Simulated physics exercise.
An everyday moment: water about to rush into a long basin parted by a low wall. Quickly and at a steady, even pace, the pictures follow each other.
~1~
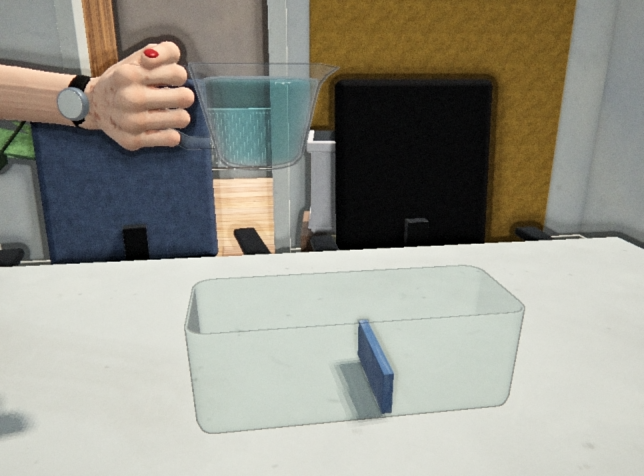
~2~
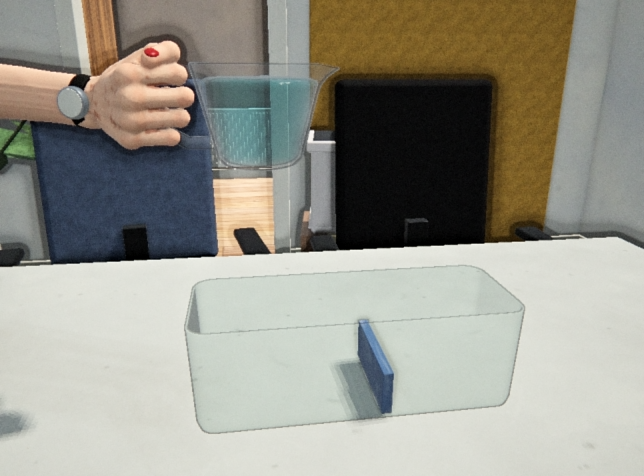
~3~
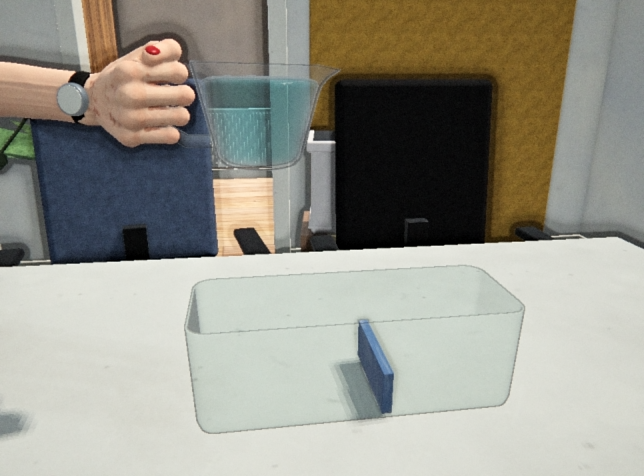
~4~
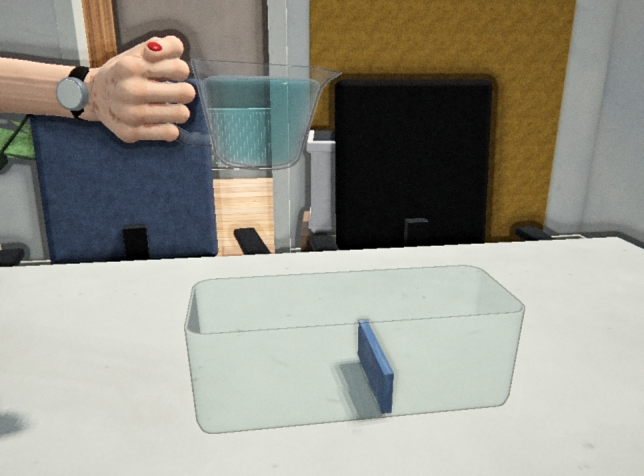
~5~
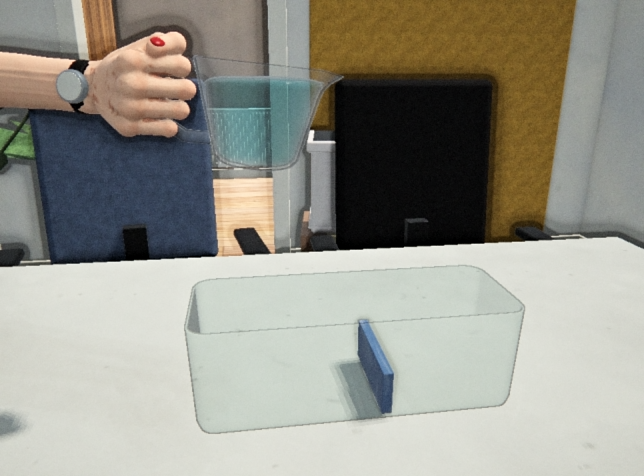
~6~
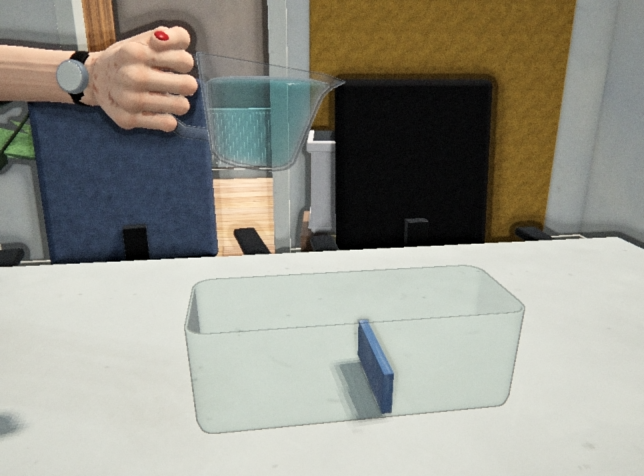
A hand wearing a watch holds a clear container of water above a divided basin, slowly tilting it slightly to the right.
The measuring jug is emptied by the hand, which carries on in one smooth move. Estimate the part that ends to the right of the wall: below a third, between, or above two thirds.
The right side is left with enough to pass two thirds.
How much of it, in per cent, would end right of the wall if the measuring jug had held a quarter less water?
That share would be some 70 parts in a hundred.
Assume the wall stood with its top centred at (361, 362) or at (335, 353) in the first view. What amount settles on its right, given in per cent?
About 80 per cent, then about 90 per cent.
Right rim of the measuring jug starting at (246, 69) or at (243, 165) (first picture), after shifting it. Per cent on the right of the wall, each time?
Roughly 5 percent on the first try and 0 percent on the second.
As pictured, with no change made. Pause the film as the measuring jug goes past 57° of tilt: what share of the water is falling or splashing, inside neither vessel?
It's close to 25 %.
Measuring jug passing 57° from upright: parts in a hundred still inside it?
Near 65 percent is still in there.
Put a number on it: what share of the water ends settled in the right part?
I'd put it at about 80 per cent.
A moment on, the measuring jug is tipped part way and 66 per cent is still to pour, 0 is left of the wall and 9 right of it.
Next, the measuring jug is tipped on its side and 11 per cent is still to pour, 3 is left of the wall and 69 right of it.
Then the measuring jug is tipped right over and 0 per cent is still to pour, 20 is left of the wall and 78 right of it.
Later the measuring jug is tipped right over and 0 per cent is still to pour, 20 is left of the wall and 79 right of it.
Finally, 20 per cent lies left of the wall, 78 right of it and 2 outside.
